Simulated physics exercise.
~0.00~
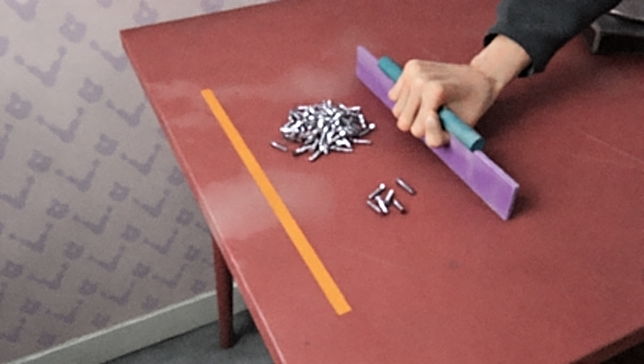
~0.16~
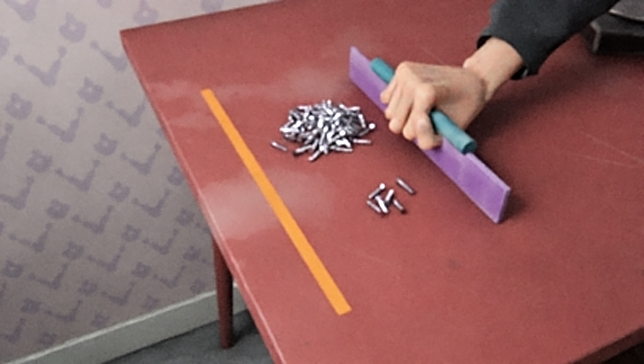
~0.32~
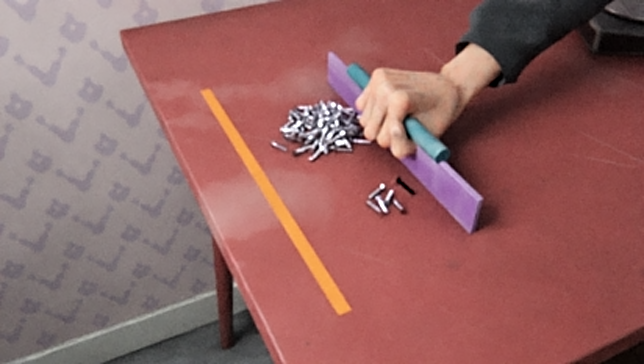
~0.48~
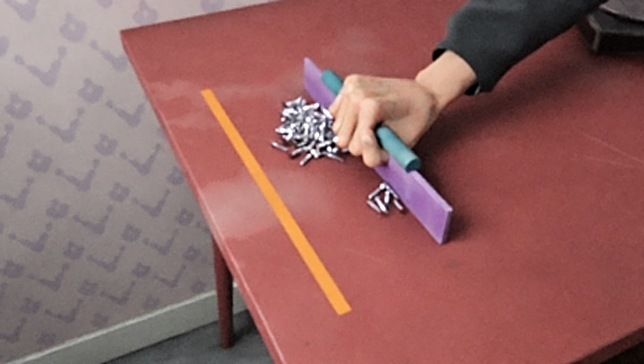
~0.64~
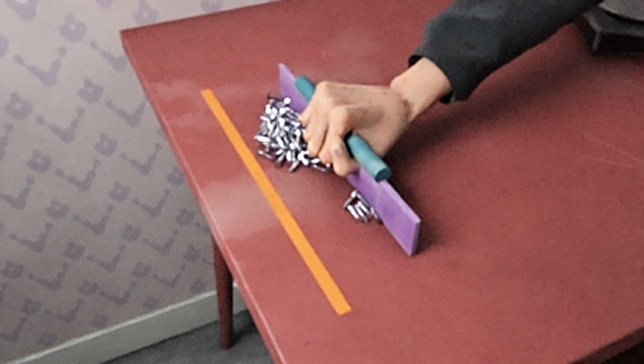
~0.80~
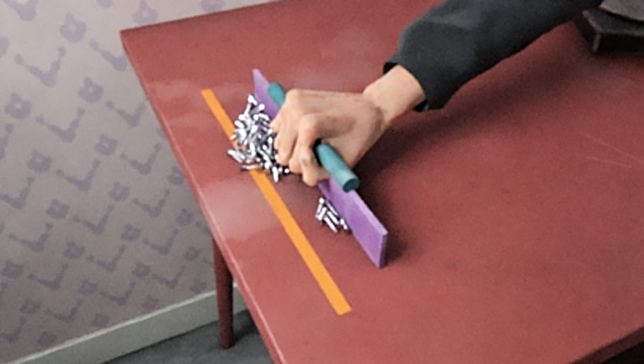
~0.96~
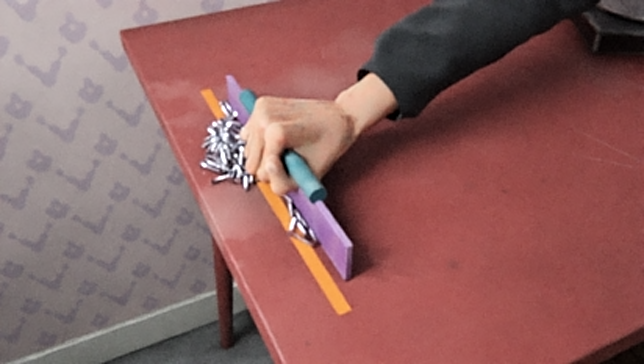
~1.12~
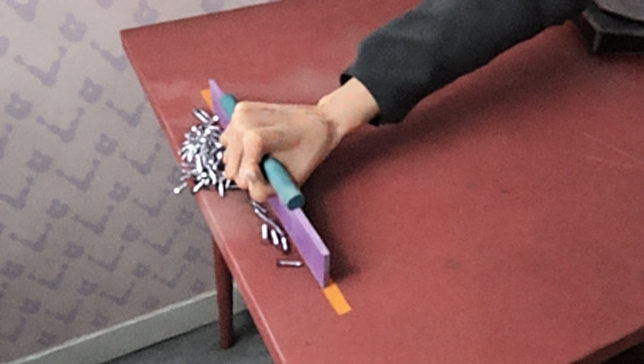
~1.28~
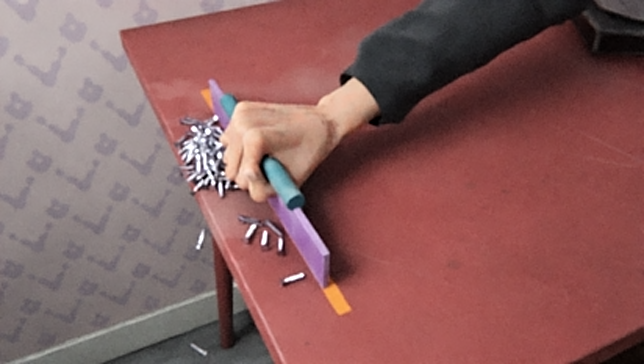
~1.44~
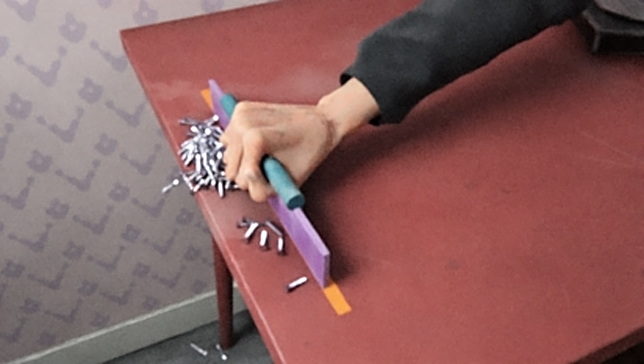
A hand pushed a purple scraper left across a red table, sweeping two piles of small metallic pieces toward the edge. It stopped at the orange tape, leaving the smaller, nearer pile on the table while a few pieces from the larger one fell off.
